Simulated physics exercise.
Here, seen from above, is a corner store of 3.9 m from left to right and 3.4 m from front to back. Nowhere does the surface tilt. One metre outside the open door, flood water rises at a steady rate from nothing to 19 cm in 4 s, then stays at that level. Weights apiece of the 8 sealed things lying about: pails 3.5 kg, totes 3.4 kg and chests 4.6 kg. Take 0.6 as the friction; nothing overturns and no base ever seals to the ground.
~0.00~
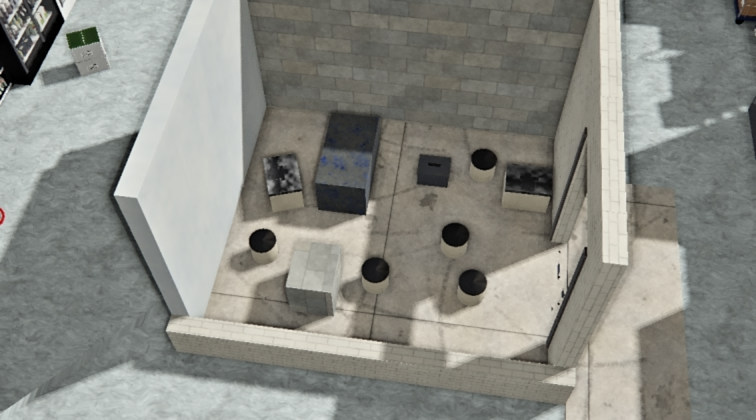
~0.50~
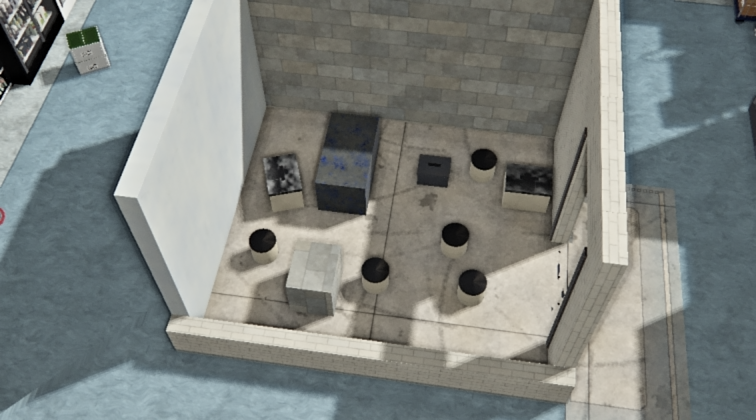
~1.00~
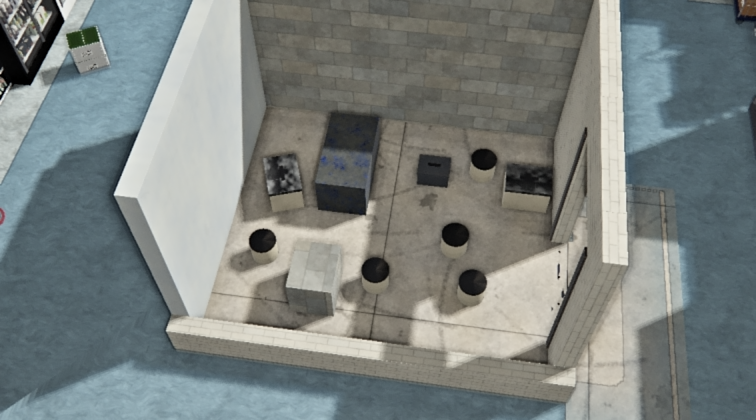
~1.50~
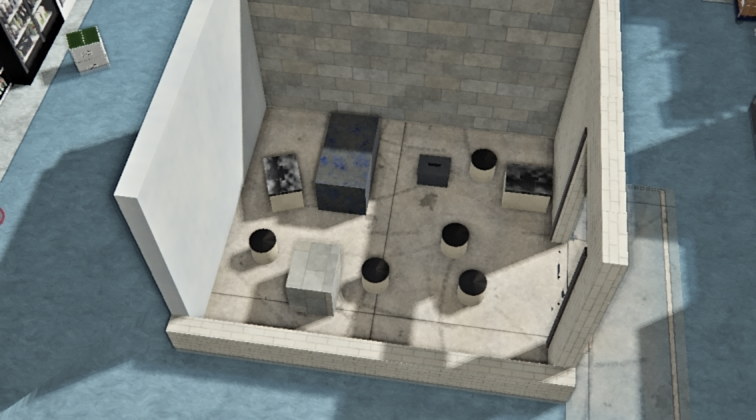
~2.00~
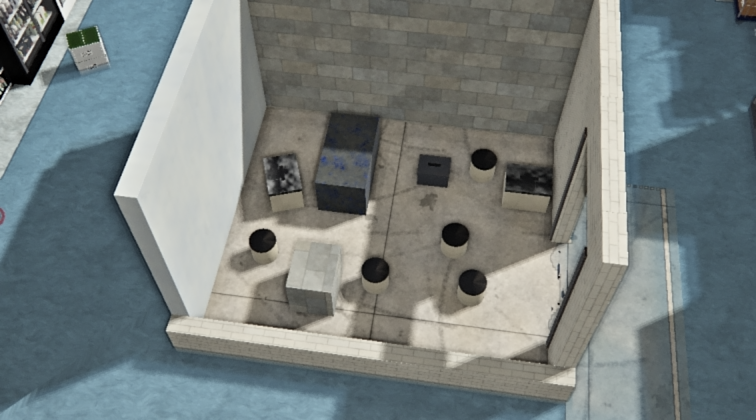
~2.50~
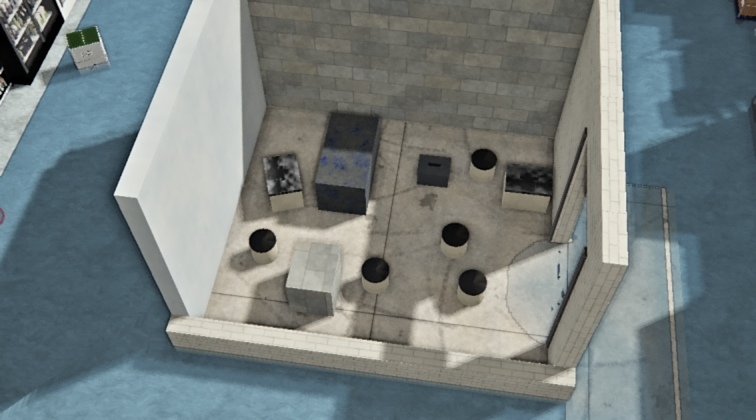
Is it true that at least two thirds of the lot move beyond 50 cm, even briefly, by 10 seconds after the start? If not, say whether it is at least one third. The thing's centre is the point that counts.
False, but one third or more move.
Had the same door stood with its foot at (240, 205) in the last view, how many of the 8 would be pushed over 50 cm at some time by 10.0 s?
Then 7 of them would.
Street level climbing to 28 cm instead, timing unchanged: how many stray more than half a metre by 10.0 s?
You'd get 6 in that case.
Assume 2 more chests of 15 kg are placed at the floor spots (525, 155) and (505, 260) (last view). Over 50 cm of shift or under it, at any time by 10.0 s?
First one stays within it, second one exceeds it.
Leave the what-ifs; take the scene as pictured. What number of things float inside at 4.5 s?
0.
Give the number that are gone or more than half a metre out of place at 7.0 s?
By then 4.
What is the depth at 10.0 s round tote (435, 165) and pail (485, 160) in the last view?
4 and 3 cm.
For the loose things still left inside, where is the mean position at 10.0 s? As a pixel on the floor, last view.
I'd put it around (398, 186).
After 3.5 s 0 of 8 are over 50 cm from their spots; 0 afloat.
After 4.5 s 2 of 8 are over 50 cm from their spots; 0 afloat.
After 7.0 s 4 of 8 are over 50 cm from their spots; 5 afloat.
After 10.0 s 5 of 8 are over 50 cm from their spots, and 5 have been at some point; 7 afloat.
